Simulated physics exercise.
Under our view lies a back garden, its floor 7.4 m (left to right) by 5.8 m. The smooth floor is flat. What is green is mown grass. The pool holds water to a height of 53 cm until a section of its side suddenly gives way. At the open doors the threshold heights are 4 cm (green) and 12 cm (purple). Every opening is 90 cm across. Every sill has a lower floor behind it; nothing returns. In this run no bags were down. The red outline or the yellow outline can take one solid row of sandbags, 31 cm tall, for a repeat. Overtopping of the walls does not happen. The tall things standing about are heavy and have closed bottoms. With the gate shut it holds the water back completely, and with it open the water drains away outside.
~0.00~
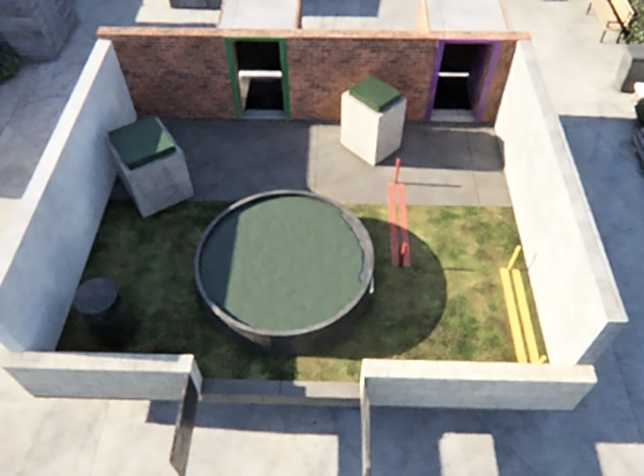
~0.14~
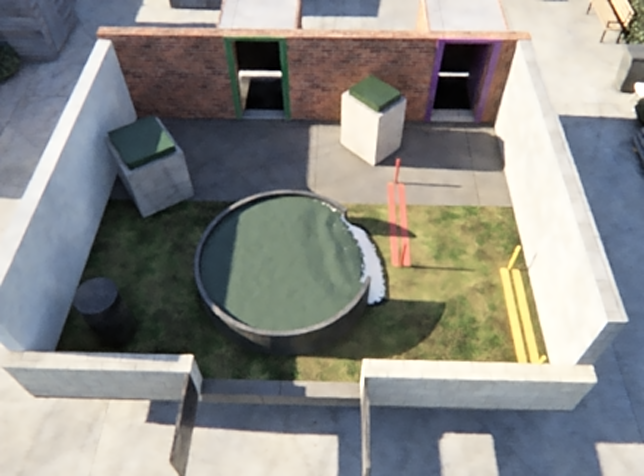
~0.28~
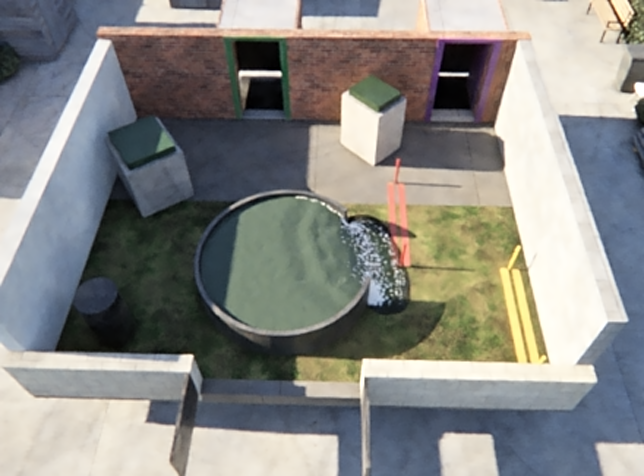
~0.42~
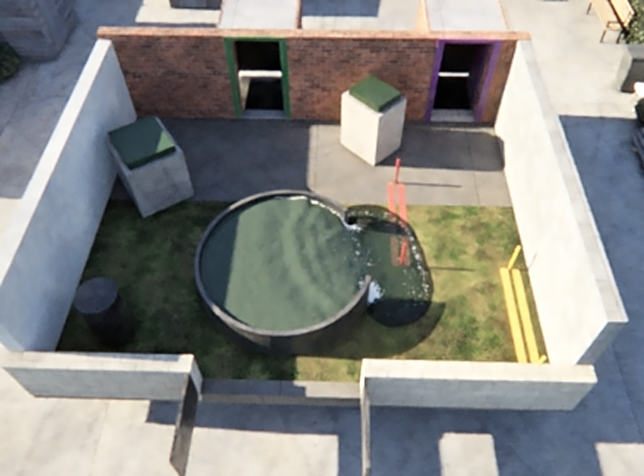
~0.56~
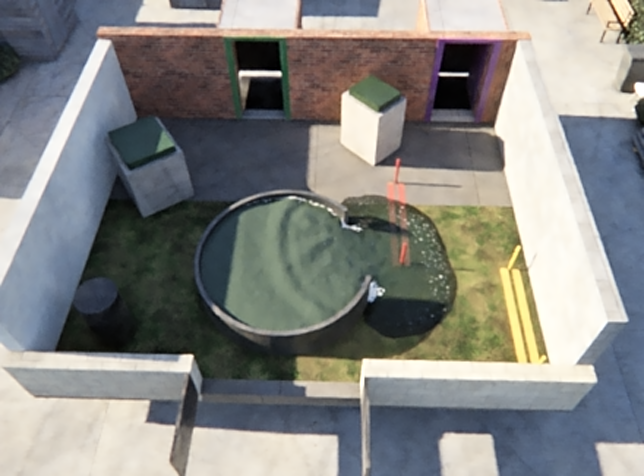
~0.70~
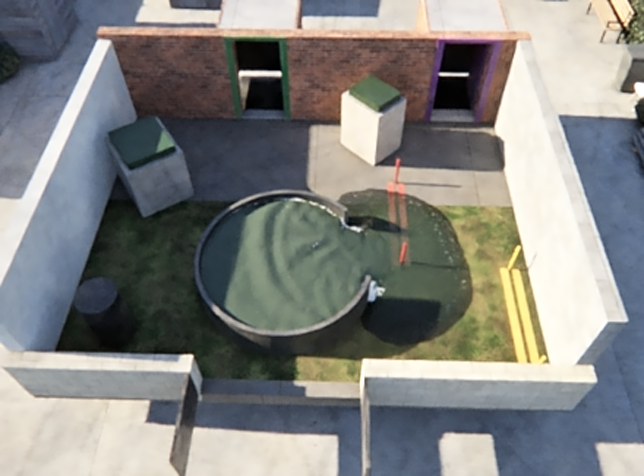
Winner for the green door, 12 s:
Yellow mark.
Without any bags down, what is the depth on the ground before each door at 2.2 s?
In centimetres, green: 0; purple: 0.
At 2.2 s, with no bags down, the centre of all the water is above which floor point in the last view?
Near (358, 263) in the last picture.
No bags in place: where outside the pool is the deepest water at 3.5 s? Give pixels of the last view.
Max depth location: About (495, 127).
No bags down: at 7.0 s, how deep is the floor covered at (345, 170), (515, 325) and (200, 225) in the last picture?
In order, roughly 2, 11 and 0 cm.
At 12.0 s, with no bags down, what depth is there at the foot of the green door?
Roughly 5.5 centimetres.
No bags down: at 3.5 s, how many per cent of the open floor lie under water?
Near 45 per cent of the floor.
After 1.4 s water covers 25 % of the floor and is deepest (26 cm) near (365, 252) in the run without bags; in at the green door, 0 L with no bags, 0 L with the row on red, 0 L on yellow.
After 2.2 s water covers 40 % of the floor and is deepest (24 cm) near (365, 252) in the run without bags; in at the green door, 0 L with no bags, 0 L with the row on red, 0 L on yellow.
After 3.5 s water covers 45 % of the floor and is deepest (27 cm) near (495, 127) in the run without bags; in at the green door, 0 L with no bags, 27 L with the row on red, 0 L on yellow.
After 7.0 s water covers 70 % of the floor and is deepest (19 cm) near (495, 127) in the run without bags; in at the green door, 0 L with no bags, 69 L with the row on red, 0 L on yellow.
After 12.0 s water covers 85 % of the floor and is deepest (11 cm) near (158, 134) in the run without bags; in at the green door, 2 L with no bags, 91 L with the row on red, 2 L on yellow.
